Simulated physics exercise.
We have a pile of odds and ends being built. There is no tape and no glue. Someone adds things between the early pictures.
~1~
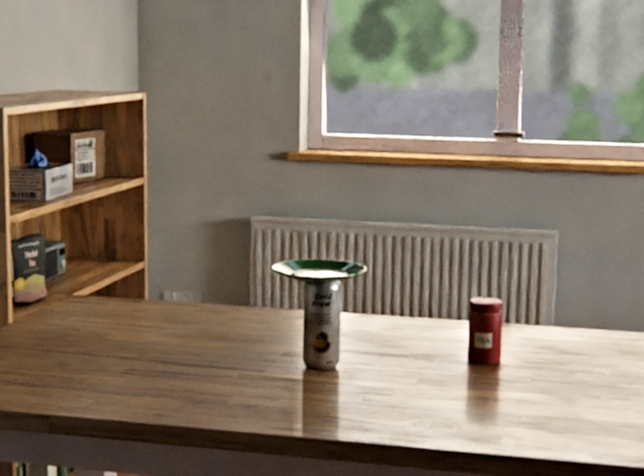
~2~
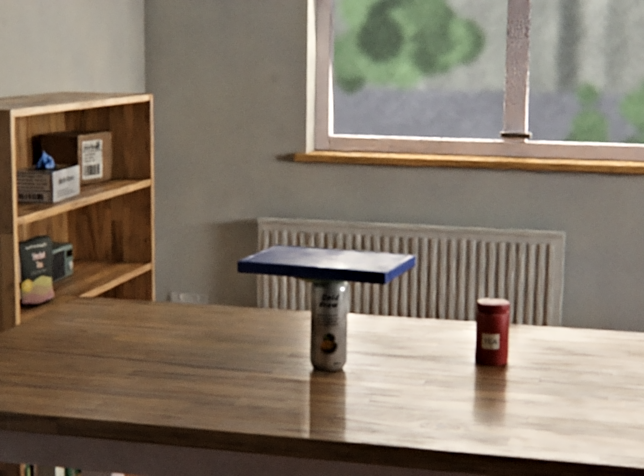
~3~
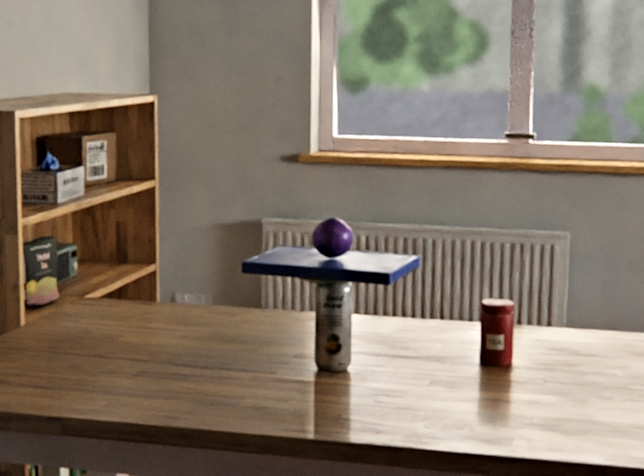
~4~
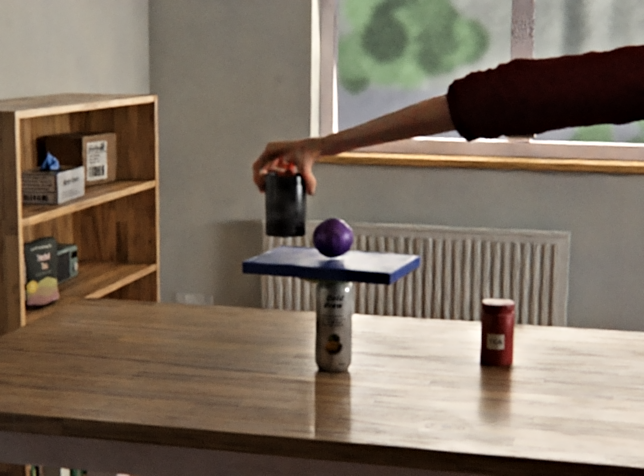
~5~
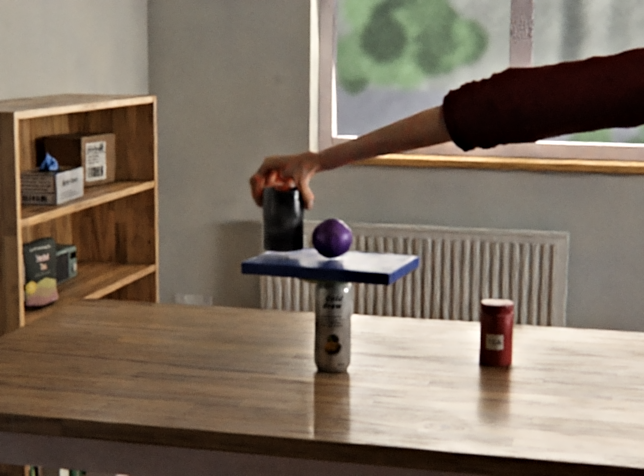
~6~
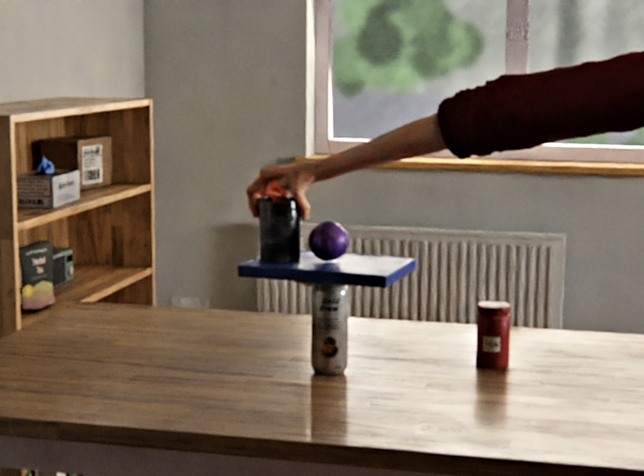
Blue tray and purple ball appearing atop a can, then a hand lowering a black cup onto the tray's left side.
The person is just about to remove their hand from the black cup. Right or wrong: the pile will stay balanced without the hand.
Right.
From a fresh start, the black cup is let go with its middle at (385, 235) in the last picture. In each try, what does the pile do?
It stays stable.
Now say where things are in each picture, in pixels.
In the first picture, the last thing is not in view yet.
In the second picture, the last thing is not in view yet; blue tray (328, 264).
In the third picture, the last thing is not in view yet; red jar (497, 332).
The fourth picture shows coming down; black cup (286, 205); white can (334, 324).
The fifth picture shows coming down; black cup (283, 219).
The sixth picture shows set down, still held; black cup (280, 229); purple onion (329, 241).
Then, 0.90 s past the last view, nothing moves.
Then, 2.00 s past the last view, black cup resting near (279, 230).
Finally, all 6 still in place. Final places as the last picture's camera would see them, black cup near (278, 230). The pile holds.
